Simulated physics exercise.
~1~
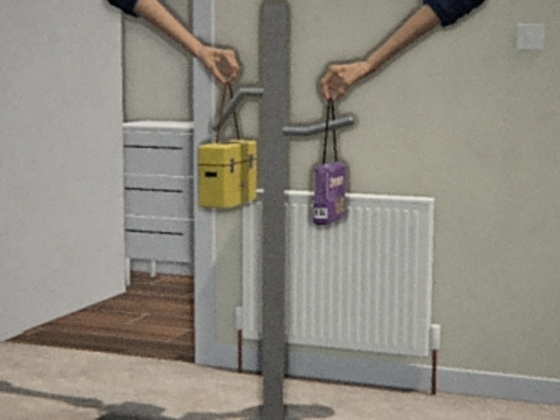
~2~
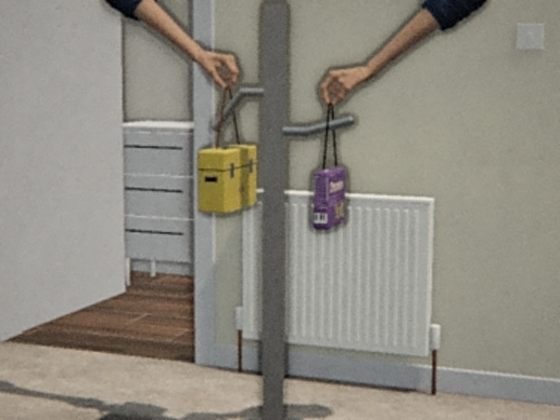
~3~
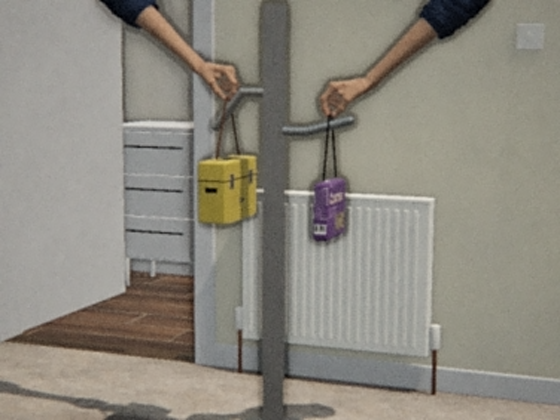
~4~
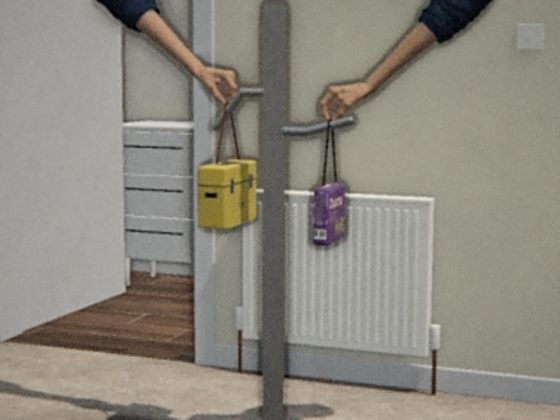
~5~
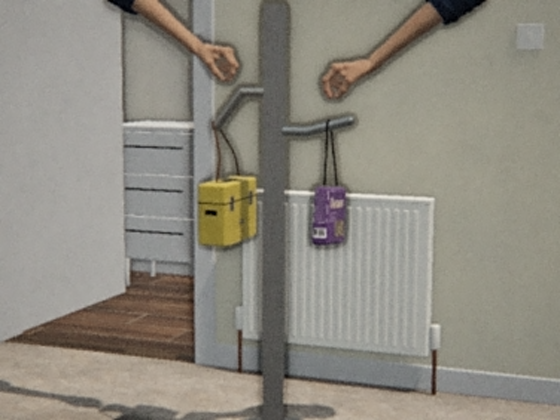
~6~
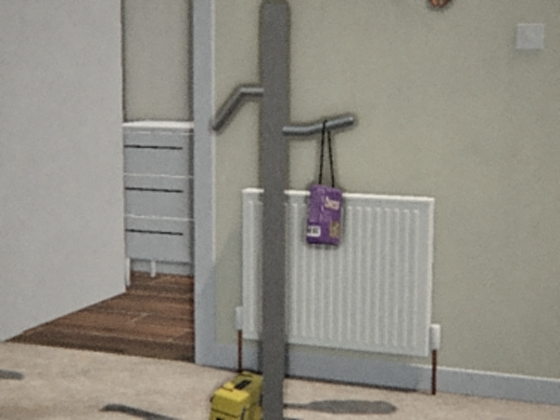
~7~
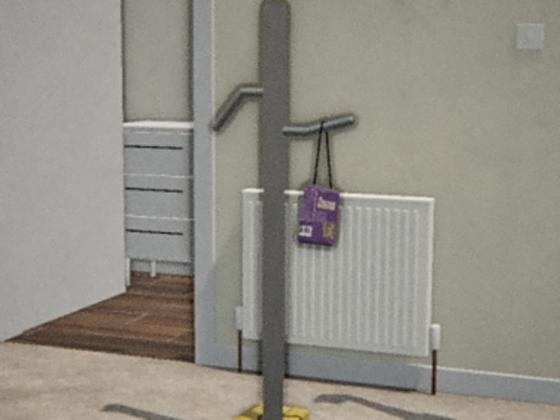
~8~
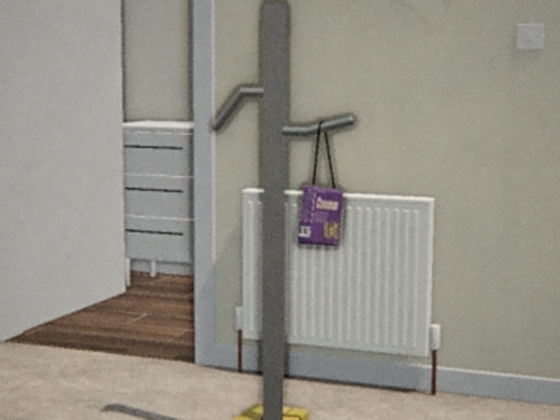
Two hands lowered a yellow case and a purple pouch by their loops onto the pegs of a grey coat stand, then let go and drew back. The yellow case slipped off and dropped to the floor, while the purple pouch stayed hanging.
